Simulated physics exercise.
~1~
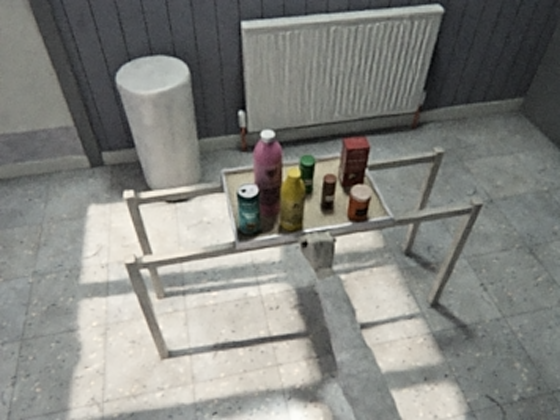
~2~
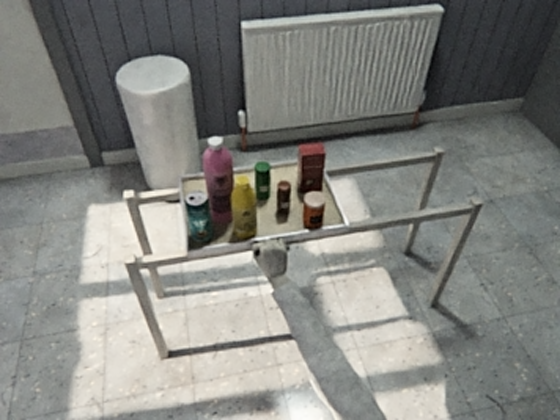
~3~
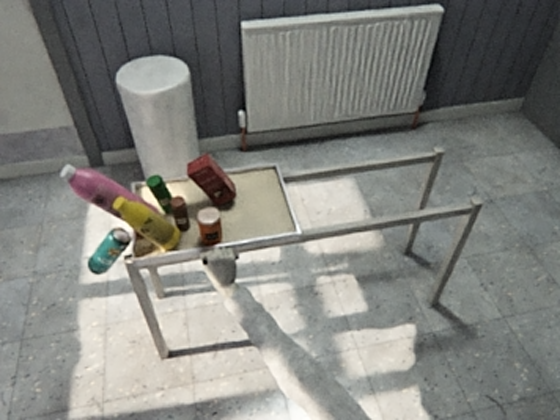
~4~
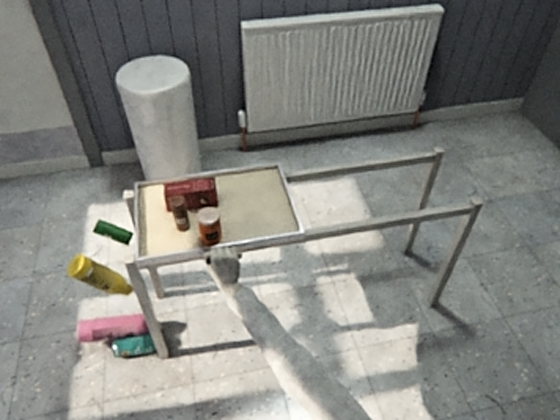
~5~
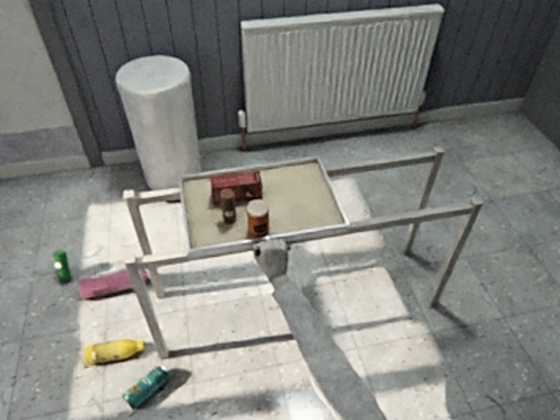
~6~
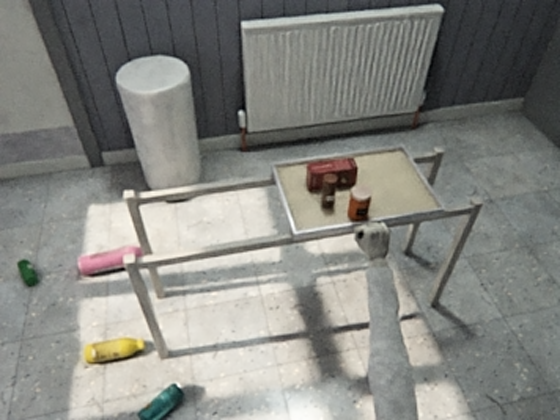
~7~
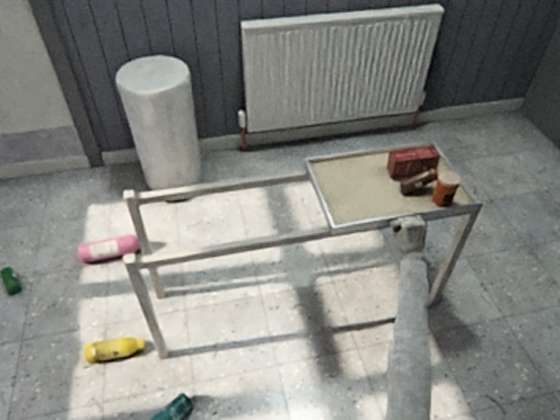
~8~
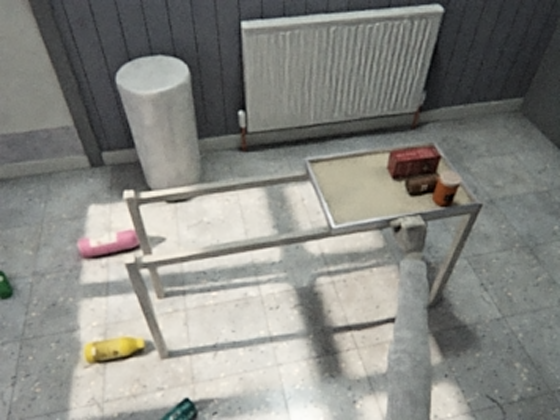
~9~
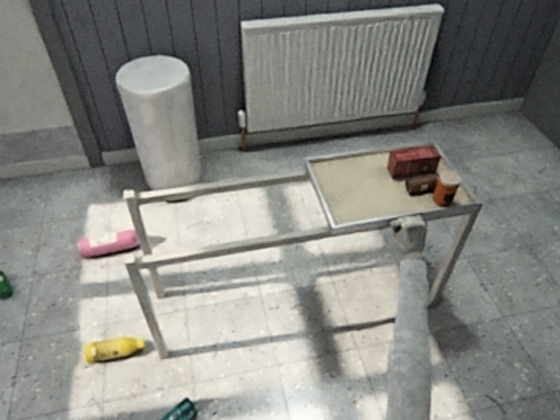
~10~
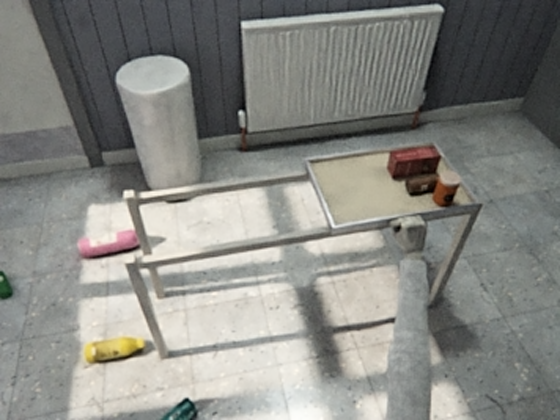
A shallow tray on a pale metal frame, carrying seven containers, slides left with a pale arm-like shape at its front edge. As it reaches the left end, the pink bottle, yellow bottle, turquoise can and green shaker tip and tumble over the side, while the red carton topples onto the tray. The fallen items land on the tiled floor as the tray travels back to the right. At the right end, the brown shaker falls over too. The tray stays there, the orange jar still upright beside the toppled shaker and carton, with the four others lying on the floor.
